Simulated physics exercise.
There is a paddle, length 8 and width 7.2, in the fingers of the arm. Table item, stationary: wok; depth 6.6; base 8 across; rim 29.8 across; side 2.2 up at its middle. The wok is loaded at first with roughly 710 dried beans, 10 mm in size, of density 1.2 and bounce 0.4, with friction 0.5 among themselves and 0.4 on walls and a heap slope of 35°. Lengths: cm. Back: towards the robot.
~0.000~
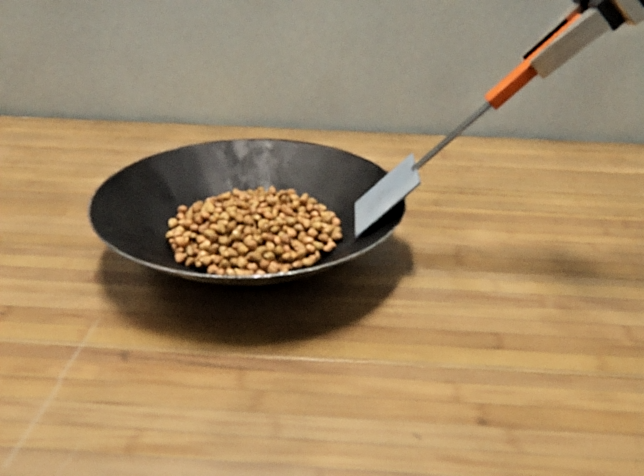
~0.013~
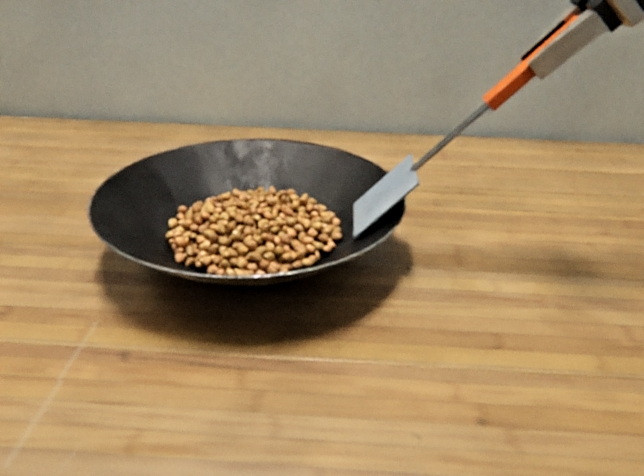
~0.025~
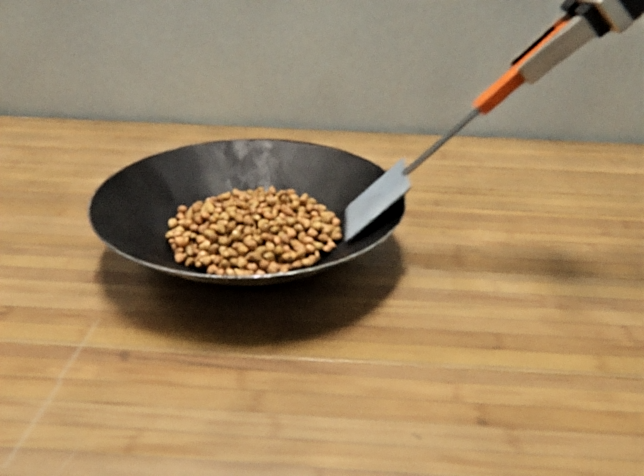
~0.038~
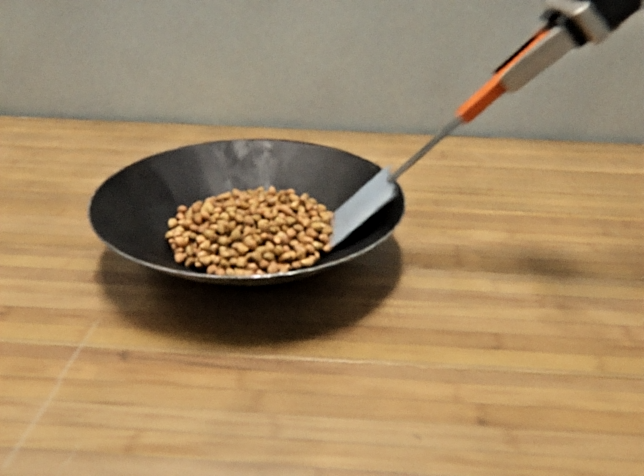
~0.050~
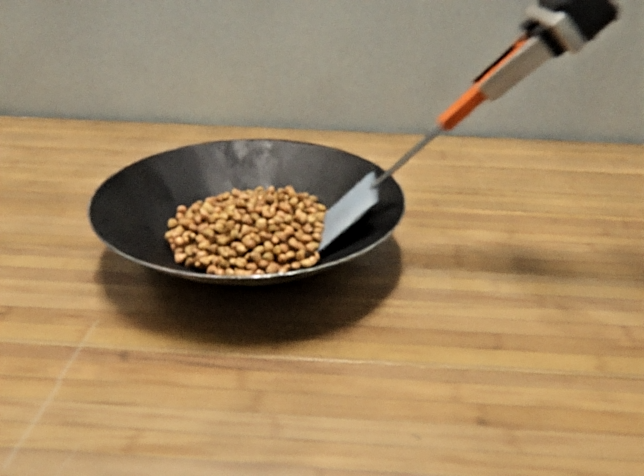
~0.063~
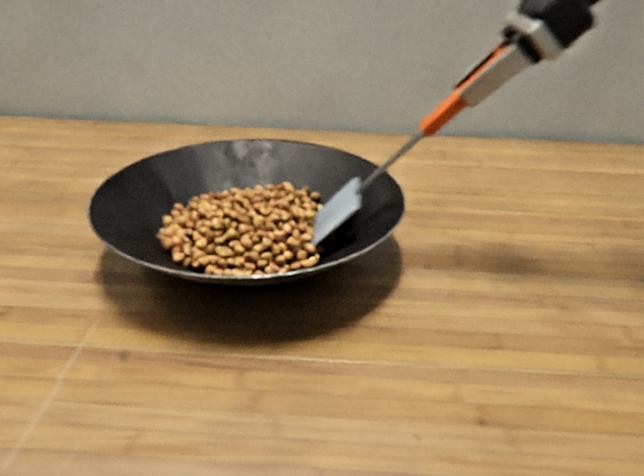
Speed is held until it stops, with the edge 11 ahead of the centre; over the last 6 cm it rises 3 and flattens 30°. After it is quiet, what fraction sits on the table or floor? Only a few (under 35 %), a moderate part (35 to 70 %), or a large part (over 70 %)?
A moderate part.
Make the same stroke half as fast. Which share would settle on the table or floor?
Then roughly 25 percent.
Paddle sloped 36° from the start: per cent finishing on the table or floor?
Estimate for that slope: Some 45 per cent.
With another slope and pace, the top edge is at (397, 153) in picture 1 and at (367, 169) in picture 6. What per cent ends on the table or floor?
Off the vessel, on the table or floor: Some 25 percent.
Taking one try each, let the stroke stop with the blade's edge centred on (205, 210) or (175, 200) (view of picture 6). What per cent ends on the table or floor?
First try about 5 percent, second about 35 percent.
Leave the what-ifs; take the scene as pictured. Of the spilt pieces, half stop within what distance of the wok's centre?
Some 40 centimetres.
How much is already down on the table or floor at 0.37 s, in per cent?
Estimate: About 15 percent.
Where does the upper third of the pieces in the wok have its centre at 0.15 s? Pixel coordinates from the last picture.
(171, 197).
After 0.11 s, sloping 48°, highest piece 7 above the table; 706 in the wok.
After 0.15 s, sloping 43°, highest piece 9 above the table; 702 in the wok, 4 on the blade or in flight.
After 0.37 s, sloping 18°, highest piece 18 above the table; 376 in the wok, 118 on the table or floor, 212 on the blade or in flight.
After 1.42 s, sloping 18°, highest piece 7 above the table; 375 in the wok, 331 on the table or floor.
In the end, 375 in the wok, 331 on the table or floor. That is 47 % on the table or floor.
